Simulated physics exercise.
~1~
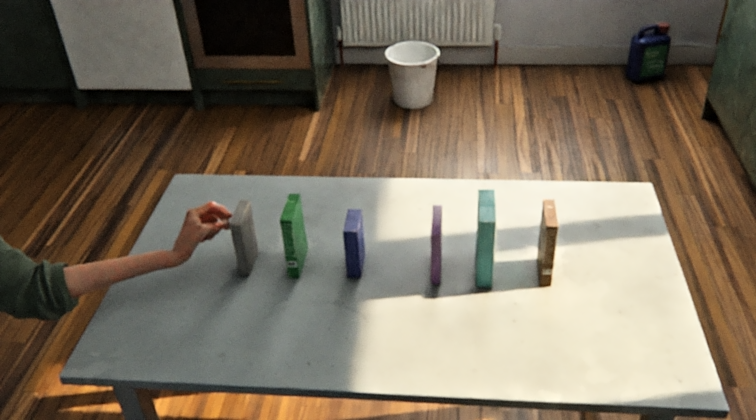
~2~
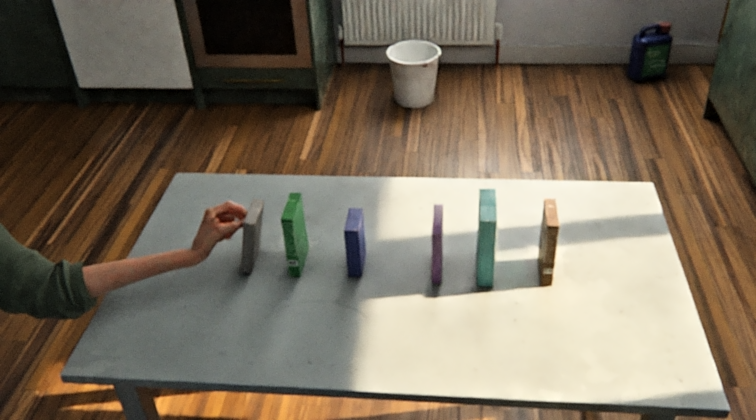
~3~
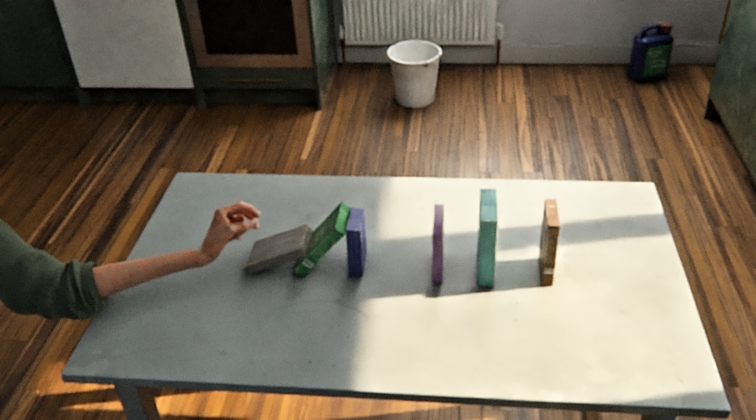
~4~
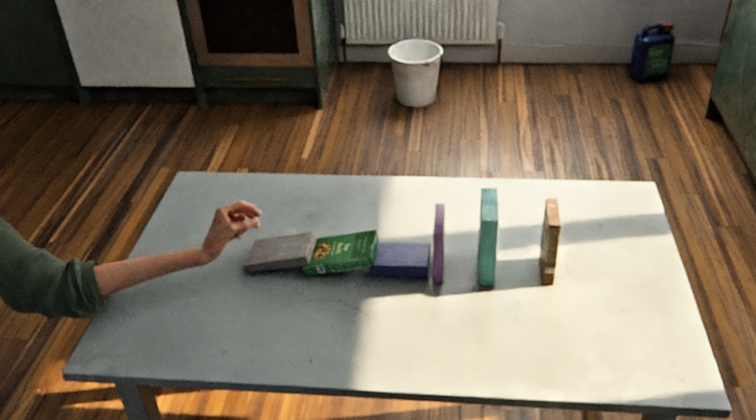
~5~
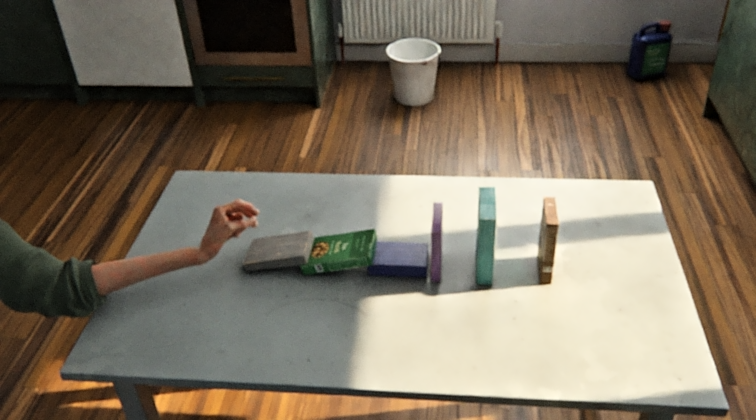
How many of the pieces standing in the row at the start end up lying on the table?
Three of them end up lying down, namely the grey board, the green packet and the blue board.
